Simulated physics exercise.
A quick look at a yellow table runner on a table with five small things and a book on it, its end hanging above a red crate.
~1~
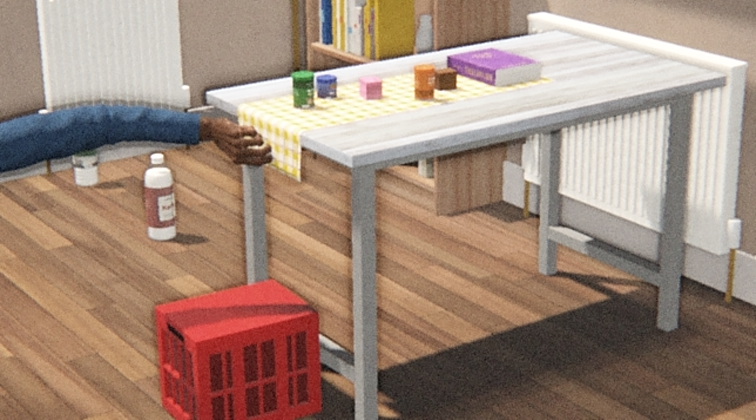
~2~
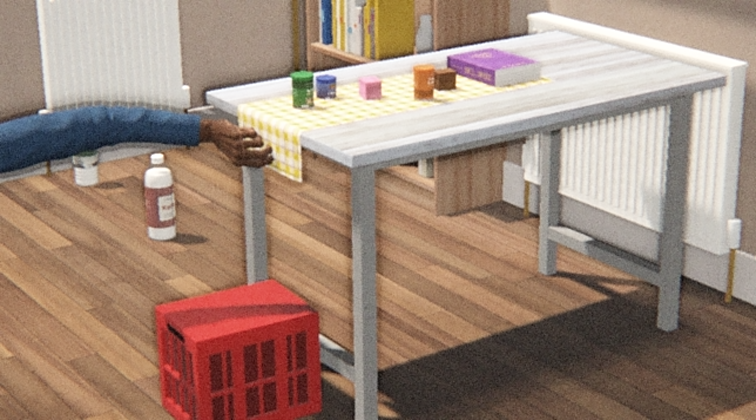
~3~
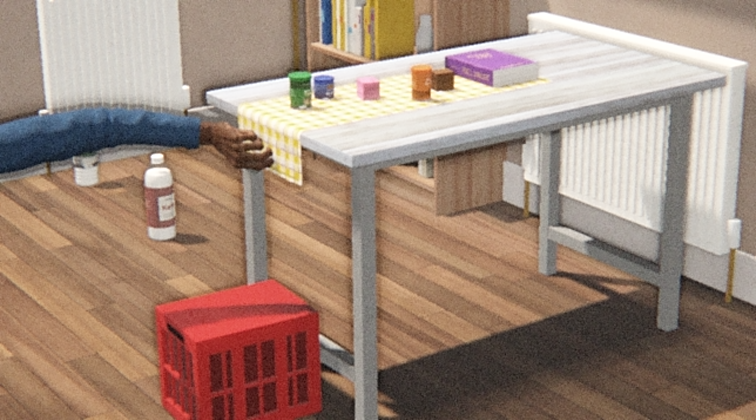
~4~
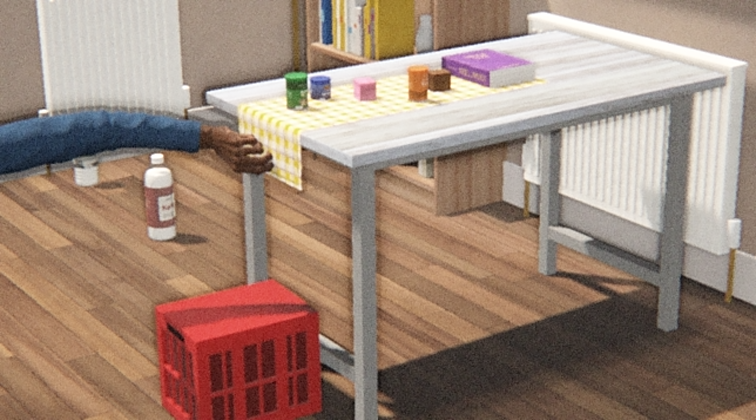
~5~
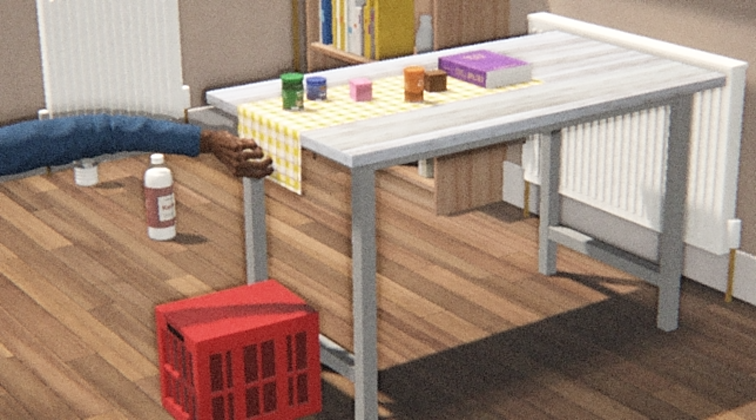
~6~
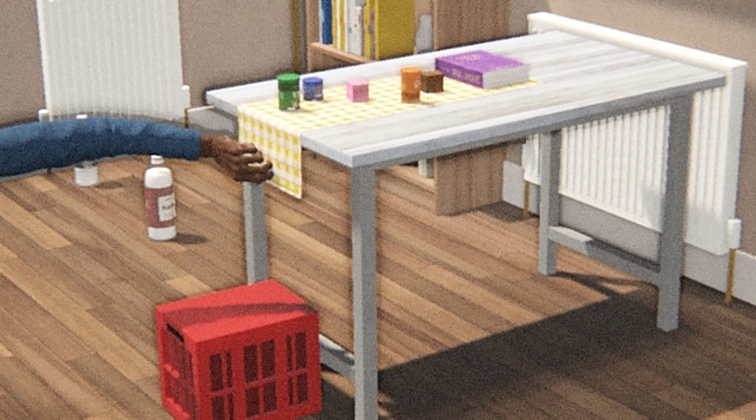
At first, a hand in a blue sleeve grips a yellow checked runner at the table's left end, with five small items and a purple book on top and a red crate below. The hand then draws the cloth slightly down, and the items and book shift a little left with it.
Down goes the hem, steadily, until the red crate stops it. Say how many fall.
The count of fallen things is three.
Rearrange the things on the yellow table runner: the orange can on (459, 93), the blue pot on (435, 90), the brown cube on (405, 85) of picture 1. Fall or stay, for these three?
The orange can keeps its place on top; the blue pot remains up; the brown cube keeps its place on top.
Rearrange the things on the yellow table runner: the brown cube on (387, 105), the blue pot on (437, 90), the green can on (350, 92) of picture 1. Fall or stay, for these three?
The brown cube comes down, the blue pot stays on, the green can falls.
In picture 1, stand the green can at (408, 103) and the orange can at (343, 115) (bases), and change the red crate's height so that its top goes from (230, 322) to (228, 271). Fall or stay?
The green can keeps its place on top, the orange can is carried off.
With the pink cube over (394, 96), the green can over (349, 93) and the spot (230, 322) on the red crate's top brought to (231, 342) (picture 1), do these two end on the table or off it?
The pink cube comes down, the green can goes over.
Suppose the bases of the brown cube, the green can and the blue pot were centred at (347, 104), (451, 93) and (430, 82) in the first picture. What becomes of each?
The brown cube comes down; the green can survives; the blue pot stays on.
Soon after, hem near (270, 234); green can gone.
After that, hem near (270, 283); green can and blue pot gone.
In the end, hem on the crate; green can, blue pot and pink cube gone. It carries off three.
